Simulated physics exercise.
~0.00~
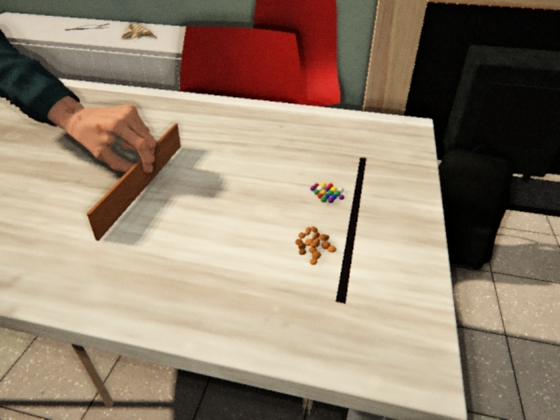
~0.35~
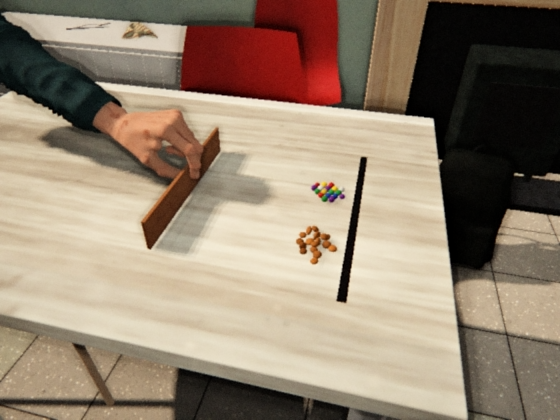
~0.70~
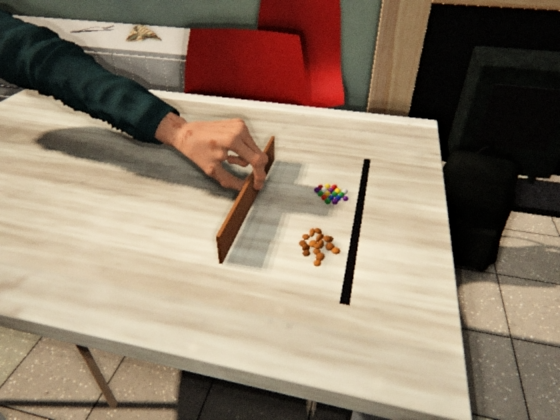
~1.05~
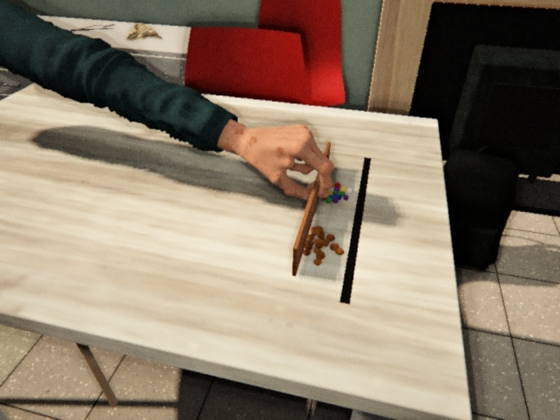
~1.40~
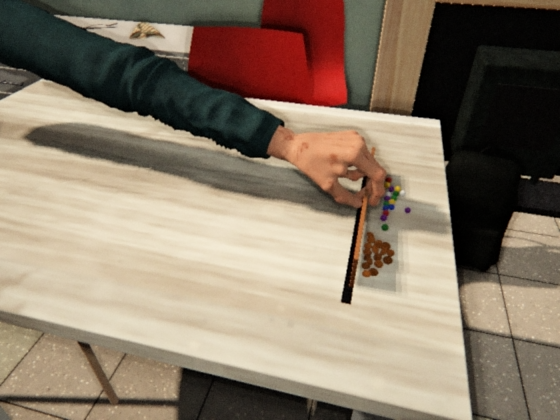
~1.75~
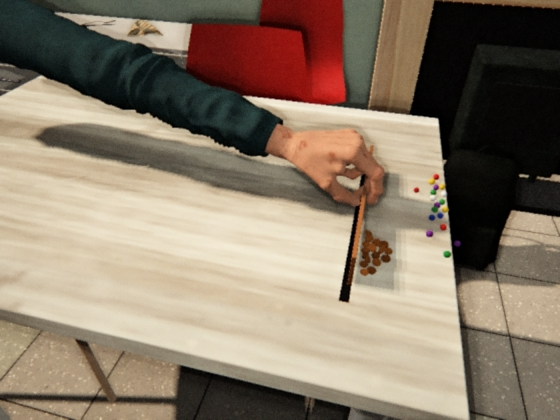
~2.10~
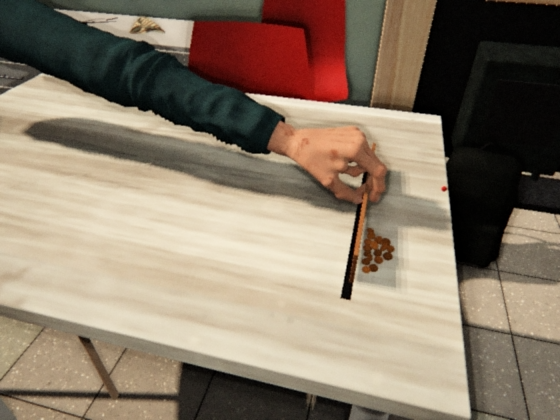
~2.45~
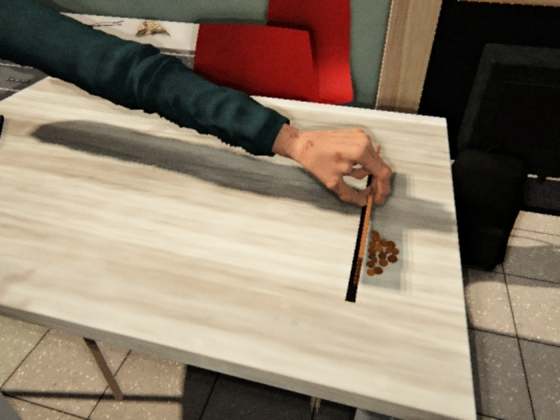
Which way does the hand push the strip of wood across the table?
The hand pushes the strip of wood to the right, toward the black tape.
